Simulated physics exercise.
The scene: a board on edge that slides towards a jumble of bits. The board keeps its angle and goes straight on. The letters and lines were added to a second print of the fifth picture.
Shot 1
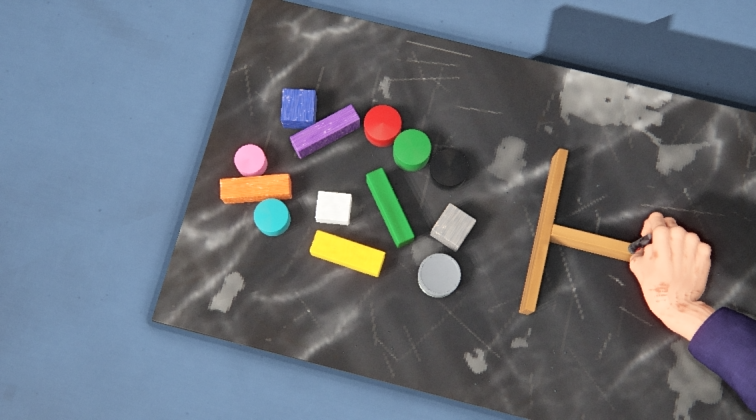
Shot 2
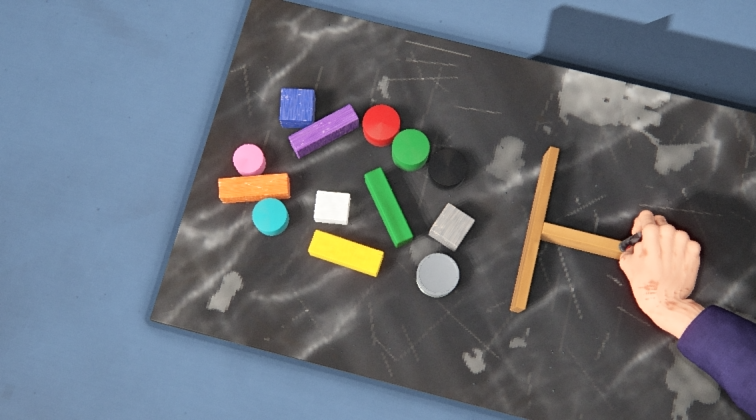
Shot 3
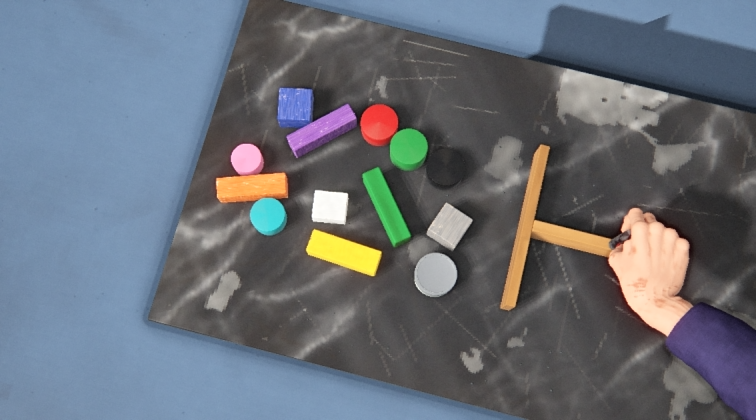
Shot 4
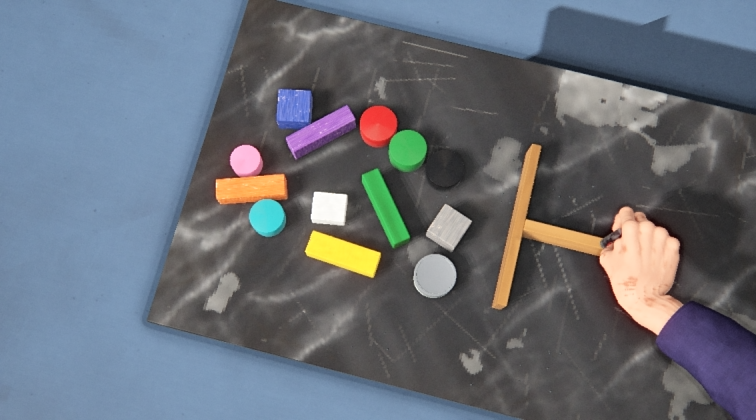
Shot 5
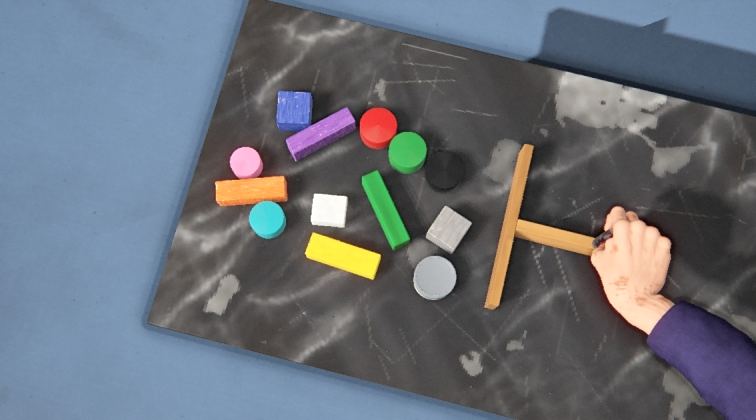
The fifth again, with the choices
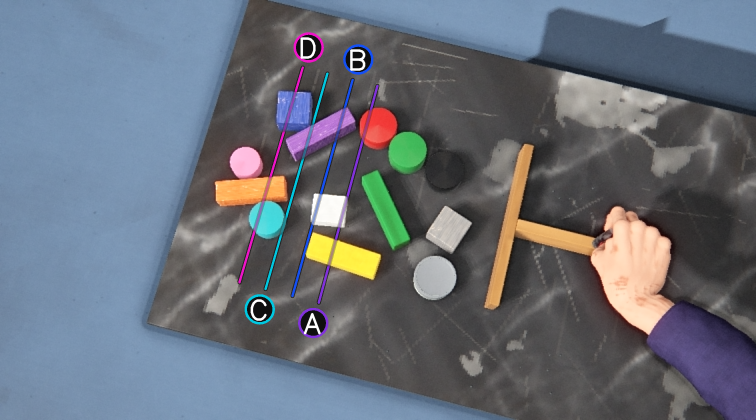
A hand in a purple sleeve slid a T-shaped wooden board slowly left across a dark marbled surface, toward a scattered group of colourful blocks, sticks and round tins that it had not touched.
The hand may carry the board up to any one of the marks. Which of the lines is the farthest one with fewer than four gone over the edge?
The farthest such stop is D.
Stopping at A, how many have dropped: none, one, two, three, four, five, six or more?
In all, none.
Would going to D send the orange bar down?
Yes.
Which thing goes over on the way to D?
It is the orange bar.
On the marked copy, A at (349, 191); B at (324, 184); C at (297, 178); D at (272, 172).
With D. Early on, board (424, 201); red tin (371, 118); yellow bar (326, 253).
Further on, board (338, 179); orange bar (211, 183); pink tin (240, 155).
At the end, board (273, 163); orange bar over the edge; pink tin (204, 148); one fallen.
As for the rest, A is within the limit but short; B is within the limit but short; C is within the limit but short.
